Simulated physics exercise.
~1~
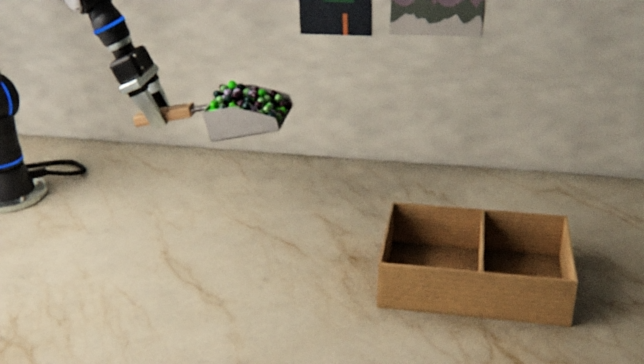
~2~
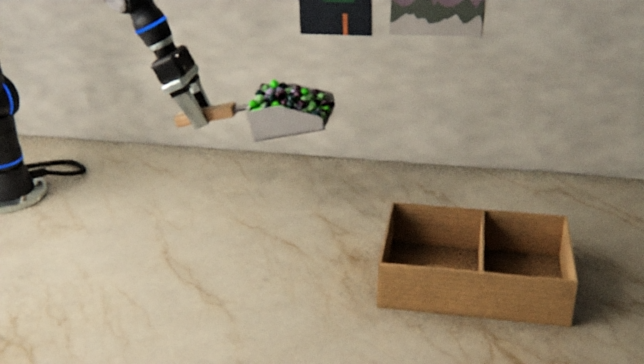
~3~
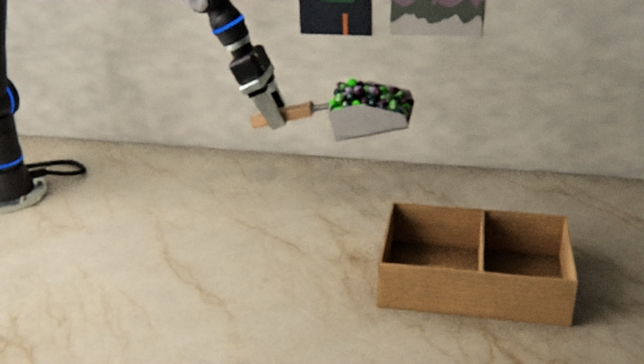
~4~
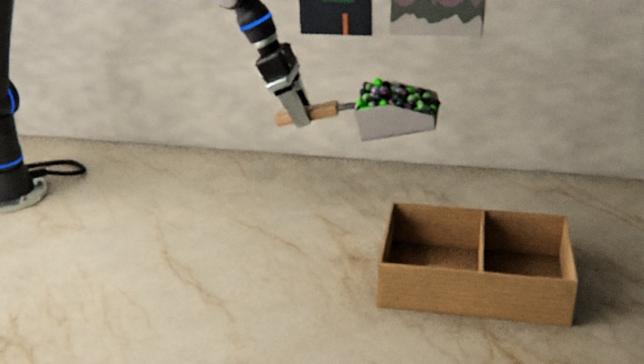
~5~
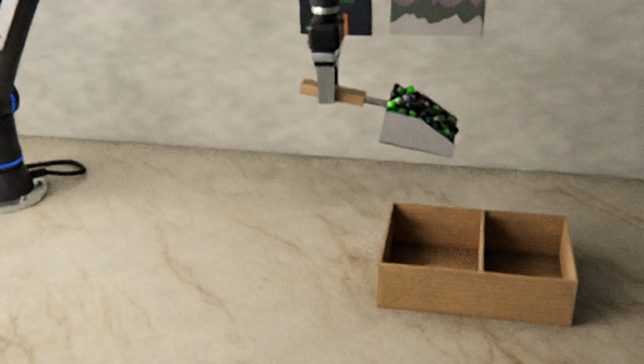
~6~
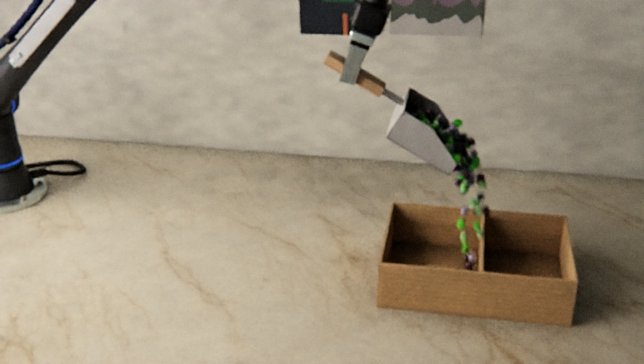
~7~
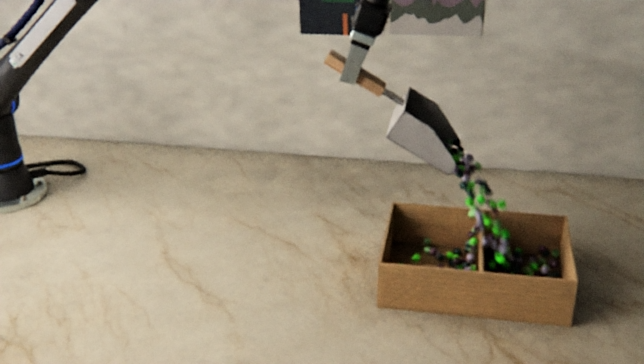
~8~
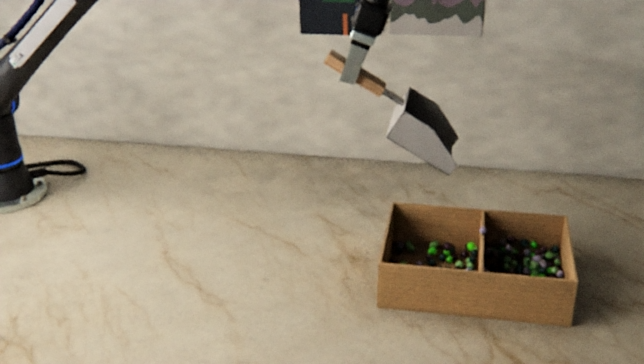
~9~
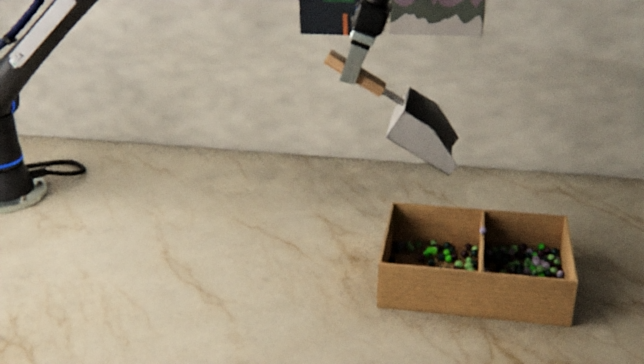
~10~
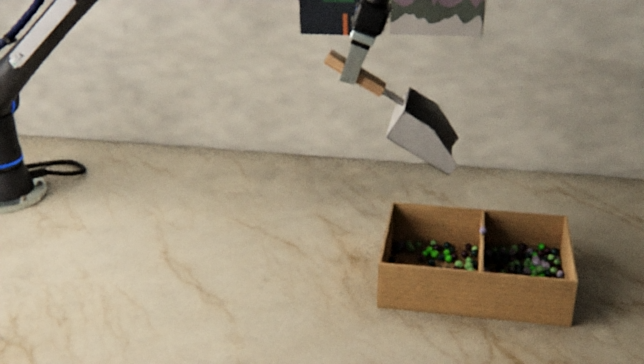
A robot arm carries a loaded scoop right and tips its sweets into both box compartments.
